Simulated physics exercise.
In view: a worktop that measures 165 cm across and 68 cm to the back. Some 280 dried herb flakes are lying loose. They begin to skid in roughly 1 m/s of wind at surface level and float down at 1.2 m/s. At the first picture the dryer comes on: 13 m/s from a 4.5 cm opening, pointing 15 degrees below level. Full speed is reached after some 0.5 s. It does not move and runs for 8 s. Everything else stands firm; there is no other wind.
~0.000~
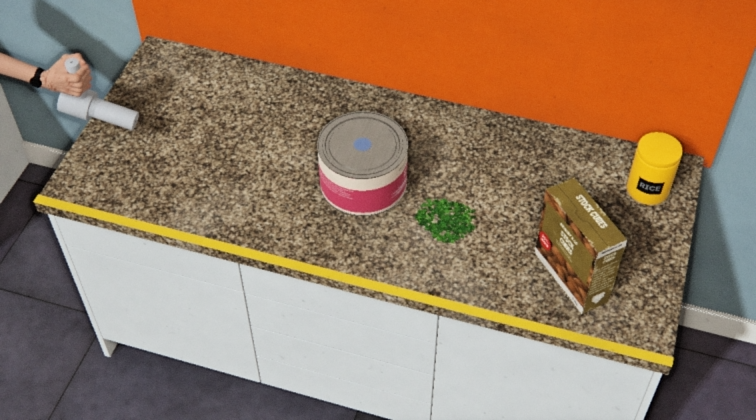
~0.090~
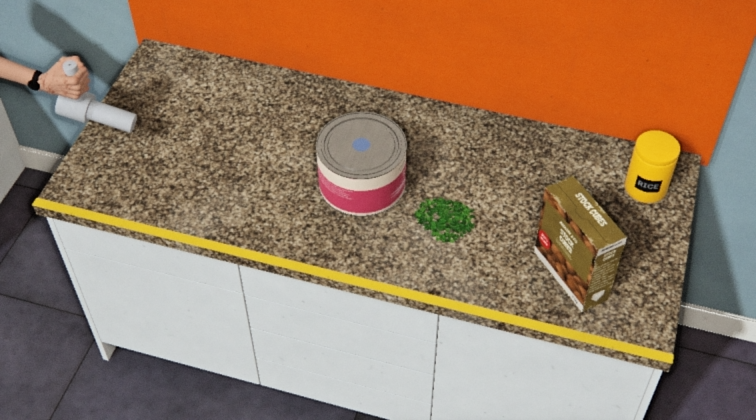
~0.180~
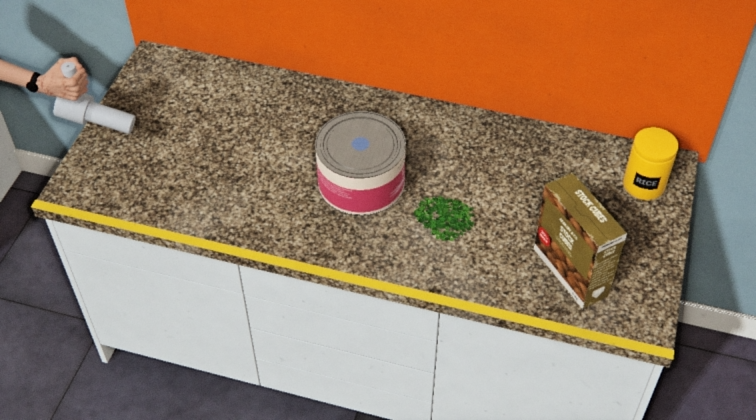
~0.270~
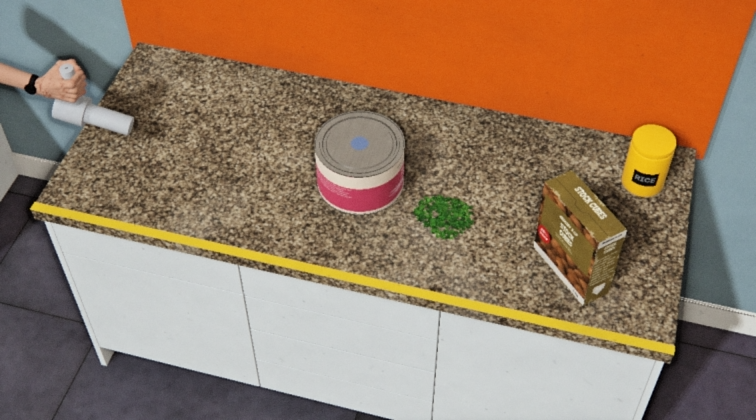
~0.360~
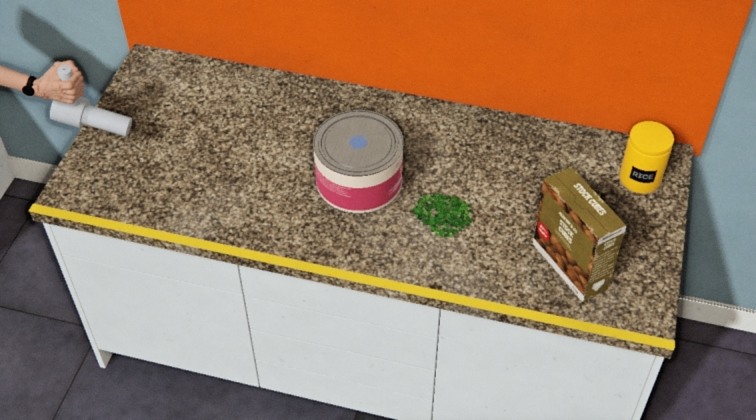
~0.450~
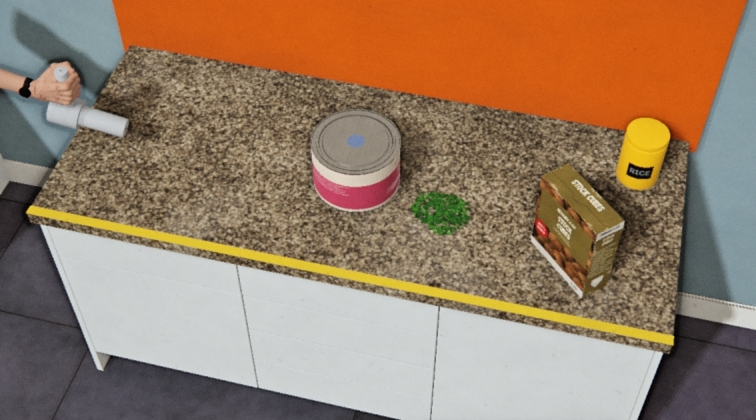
The clip opens on a speckled worktop against an orange wall, where a hand at the left holds a pale dryer pointed across toward a large pink-and-white tin, loose green flakes, a carton and a yellow canister. The view drifts very slightly, while the flakes and everything else stay still throughout.
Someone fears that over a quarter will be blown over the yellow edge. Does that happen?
As for a quarter going over the yellow edge: No.
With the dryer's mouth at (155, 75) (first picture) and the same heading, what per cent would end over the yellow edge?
Then about 0 %.
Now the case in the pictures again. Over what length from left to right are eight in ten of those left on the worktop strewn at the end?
About 40 cm.
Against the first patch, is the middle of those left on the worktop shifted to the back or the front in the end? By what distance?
Towards the back, some 5 cm.
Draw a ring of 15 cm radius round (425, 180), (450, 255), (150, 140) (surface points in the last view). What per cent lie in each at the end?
In turn about 60 %, 20 %, 0 %.
After 1.6 s, 0 % are over the yellow edge; the middle of those still in play is near (446, 210); 23 % have settled or left.
After 2.6 s, 0 % are over the yellow edge; the middle of those still in play is near (448, 208); 25 % have settled or left.
After 4.4 s, 0 % are over the yellow edge; the middle of those still in play is near (456, 207); 32 % have settled or left.
After 8.0 s, at the end, 0 % are over the yellow edge; the middle of those still in play is near (456, 207).
